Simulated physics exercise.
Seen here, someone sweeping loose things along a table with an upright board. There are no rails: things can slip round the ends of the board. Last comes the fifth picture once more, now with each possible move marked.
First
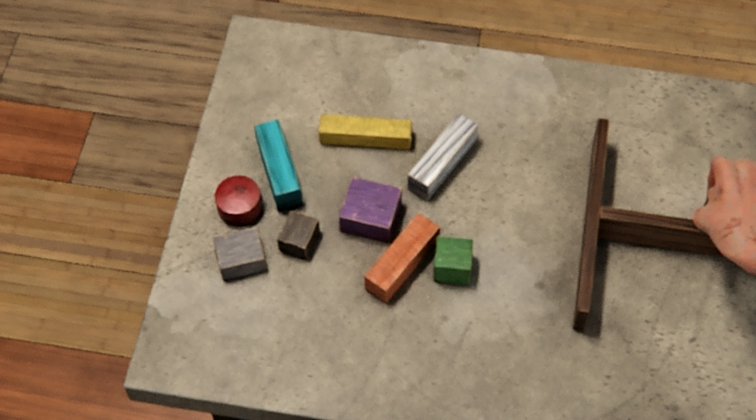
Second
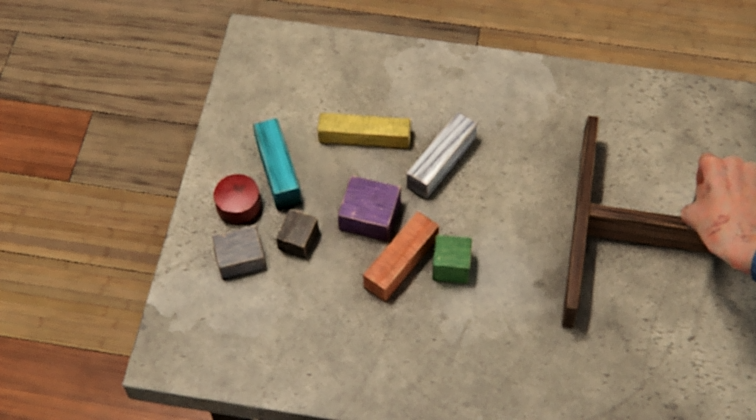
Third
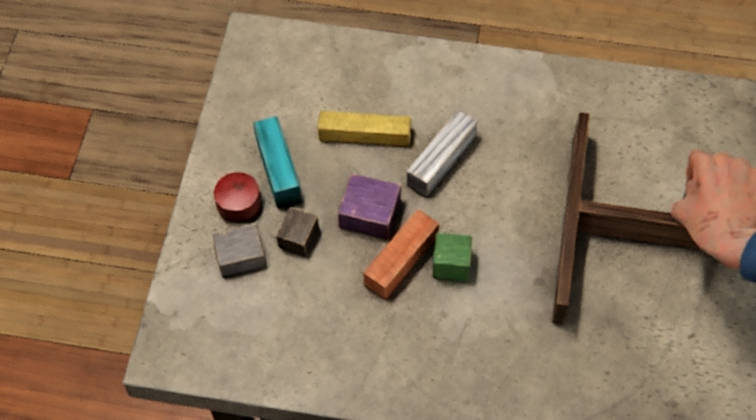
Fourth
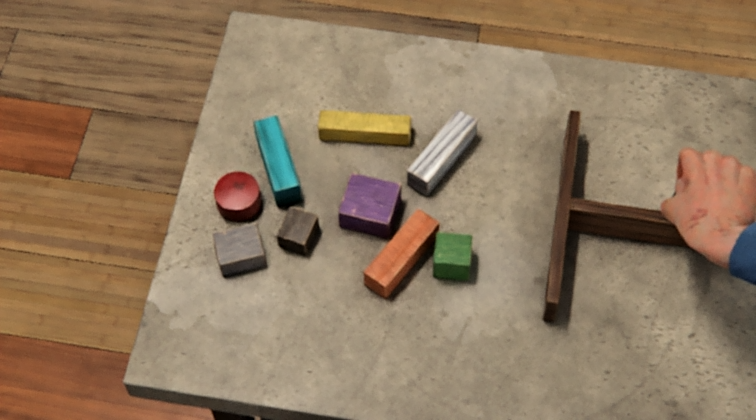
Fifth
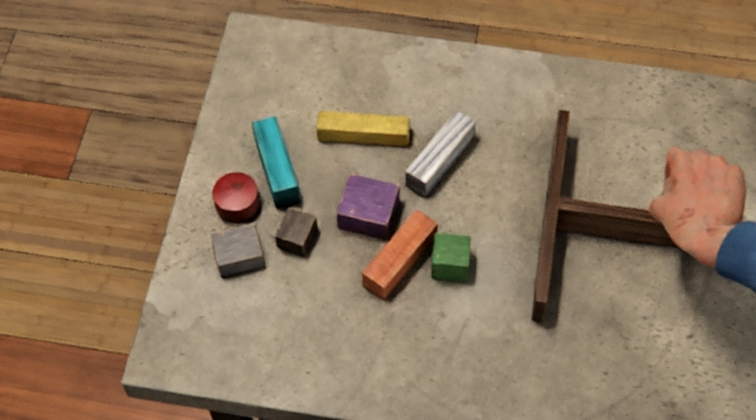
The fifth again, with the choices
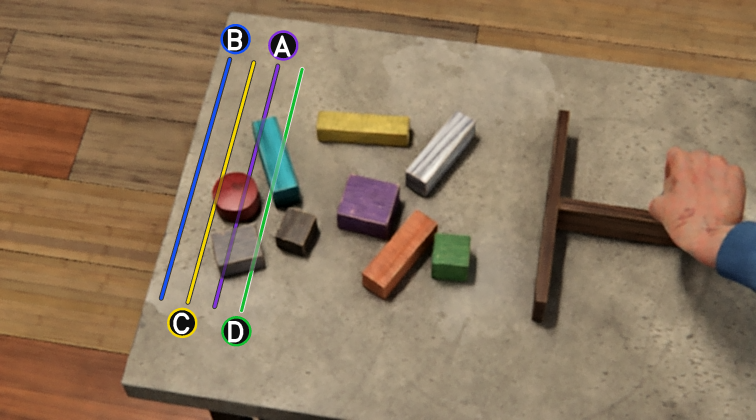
A hand sliding an upright dark wooden board slowly leftward across a grey table toward scattered coloured blocks that stay still.
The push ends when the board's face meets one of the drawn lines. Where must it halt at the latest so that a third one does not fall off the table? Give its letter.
D is the last line within the limit.
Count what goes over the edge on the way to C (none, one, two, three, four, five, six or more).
Six or more.
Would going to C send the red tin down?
Yes.
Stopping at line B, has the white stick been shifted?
By then, yes.
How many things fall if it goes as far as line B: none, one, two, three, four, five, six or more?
By then, six or more.
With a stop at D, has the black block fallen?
No.
On the marked copy, A at (248, 180); B at (197, 172); C at (223, 176); D at (274, 183).
With D. Early on, board (452, 187); white stick (433, 152); orange bar (382, 252).
Further on, board (352, 173); red tin (227, 197); grey block (218, 253).
At the end, board (276, 162); red tin over the edge; turquoise stick (189, 147); one fallen.
As for the rest, A drops five; B drops nine; C drops seven.
